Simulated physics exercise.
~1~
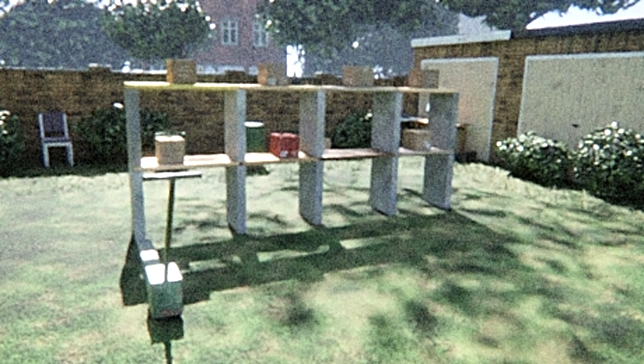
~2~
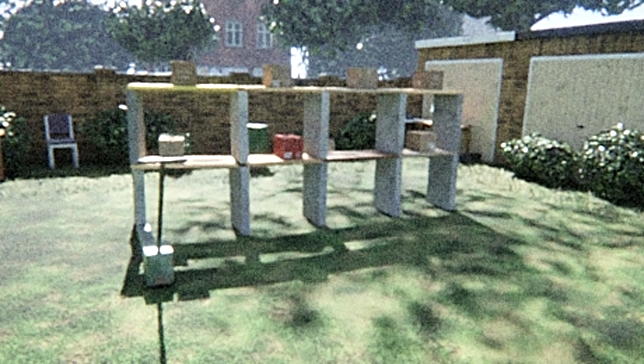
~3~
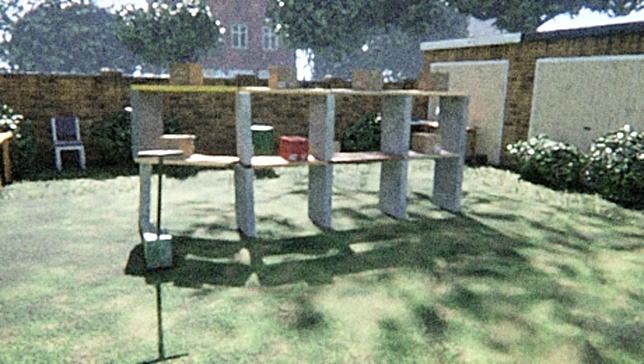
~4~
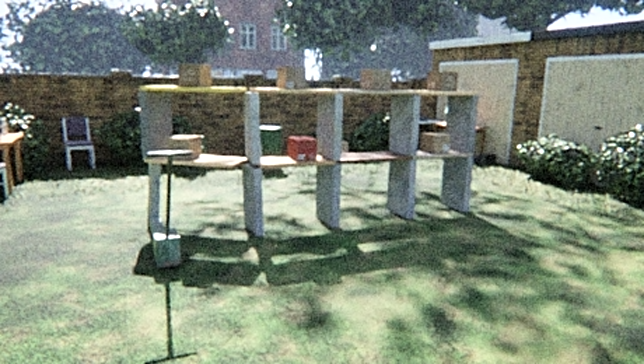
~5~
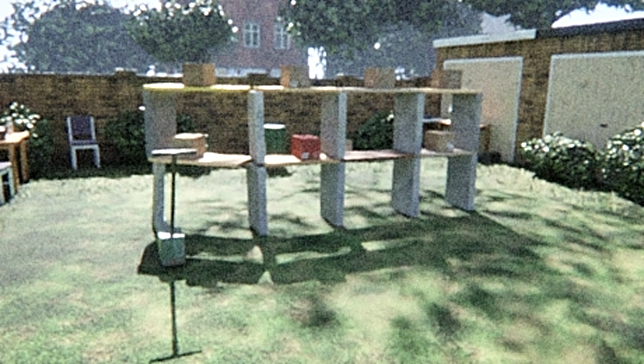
A two-tiered shelf of boards on pale upright blocks stands on a sunlit lawn, seen from the front, with a brick wall, a chair and garage doors behind. Boxes sit on both levels, among them a red carton and a green one in the middle tier, and a yellow board tops the left end. A thin pole-like jack pushes in at the foot of the left end, moving away from the viewer, and the pale block there shifts back slightly. The jack then stops, while the view drifts left. Everything remains standing, the red carton still in its place.
